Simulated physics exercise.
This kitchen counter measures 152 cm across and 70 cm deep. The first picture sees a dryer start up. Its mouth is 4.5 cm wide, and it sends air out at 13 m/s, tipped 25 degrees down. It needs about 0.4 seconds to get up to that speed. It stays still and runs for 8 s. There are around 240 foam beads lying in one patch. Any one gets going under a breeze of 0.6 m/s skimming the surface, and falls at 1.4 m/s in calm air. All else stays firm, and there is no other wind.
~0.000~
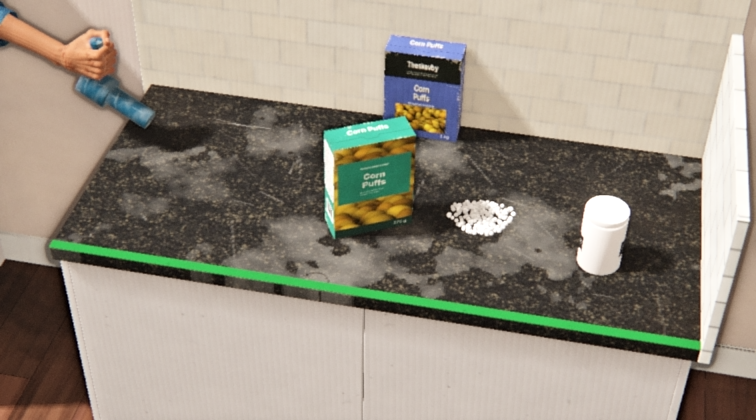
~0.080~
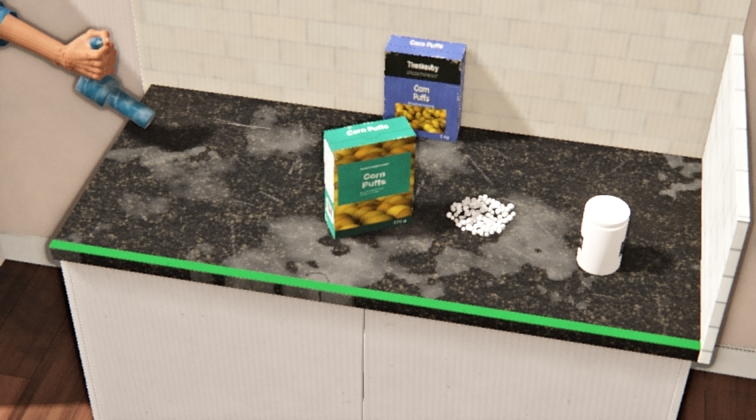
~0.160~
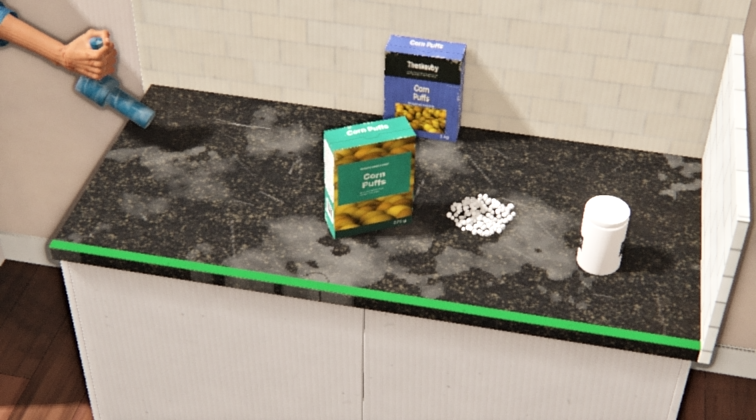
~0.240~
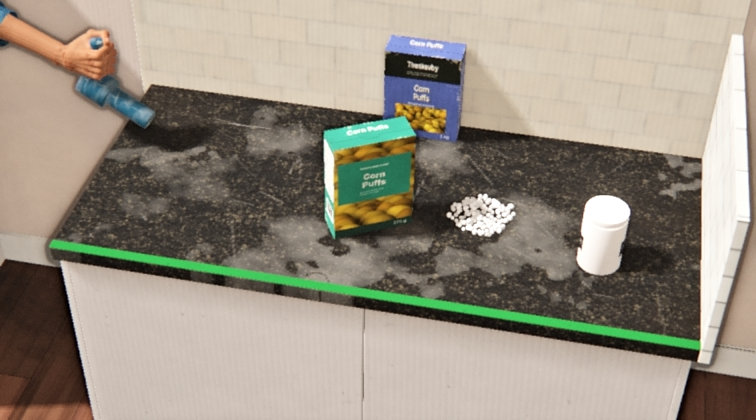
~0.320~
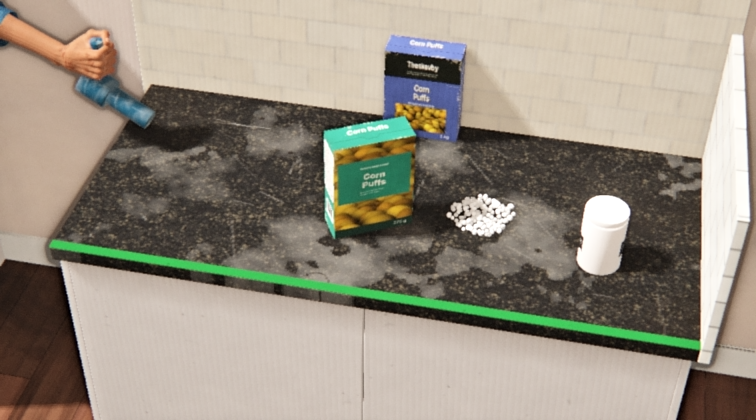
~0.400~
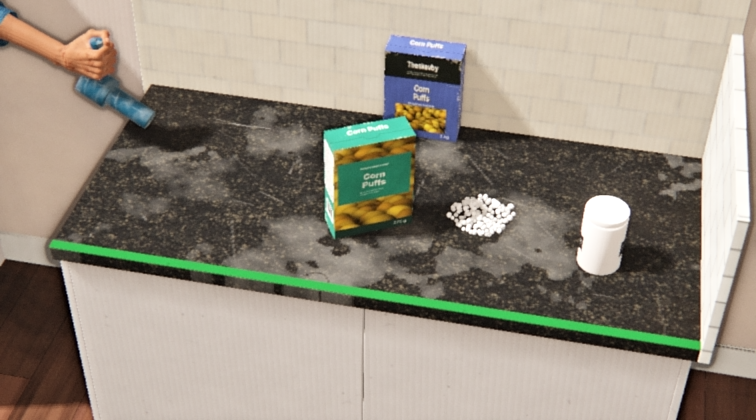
A hand holding a blue dryer at left stays still, as white beads, two cereal cartons and a white jar sit unmoving on a dark counter.
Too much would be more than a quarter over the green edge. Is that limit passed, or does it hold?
In the end the limit is passed.
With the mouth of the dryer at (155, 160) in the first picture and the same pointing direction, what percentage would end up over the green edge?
It would come out near 0 in a hundred.
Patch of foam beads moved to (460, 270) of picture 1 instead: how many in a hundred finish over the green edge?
Expected share: Near 0 %.
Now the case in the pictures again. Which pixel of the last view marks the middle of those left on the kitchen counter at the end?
Near (569, 257).
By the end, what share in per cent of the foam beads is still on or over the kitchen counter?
About 50 %.
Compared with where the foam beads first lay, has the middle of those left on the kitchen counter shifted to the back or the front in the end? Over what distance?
Drift: Forward direction, about 10 cm.
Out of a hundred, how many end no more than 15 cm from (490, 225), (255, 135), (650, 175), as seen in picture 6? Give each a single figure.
Roughly 10 %, 0 % and 15 %, in that order.
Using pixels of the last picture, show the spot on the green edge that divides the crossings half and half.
At roughly pixel (609, 336).
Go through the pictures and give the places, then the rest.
In the first picture, the middle of the foam beads is near (482, 214), none has stirred yet and the mouth of the dryer is at (150, 120).
In the second picture, the middle of the foam beads is near (482, 211), none has stirred yet and the green edge is centred on (362, 297).
In the third picture, the middle of the foam beads is near (482, 212), none has stirred yet, the top of a carton is at (370, 133) and the top of a jar is at (608, 209).
In the fourth picture, the middle of the foam beads is near (483, 213) and none has stirred yet.
In the fifth picture, the middle of the foam beads is near (484, 215) and none has stirred yet.
In the sixth picture, the middle of the foam beads is near (484, 215) and none has stirred yet.
After 1.6 s the count stands so, 29 % are over the green edge; the middle of those still in play is near (559, 249).
After 2.6 s the count stands so, 37 % are over the green edge; the middle of those still in play is near (558, 254).
After 4.4 s the count stands so, 45 % are over the green edge; the middle of those still in play is near (569, 255).
After 8.0 s, at the end, 50 % are over the green edge; the middle of those still in play is near (569, 257).
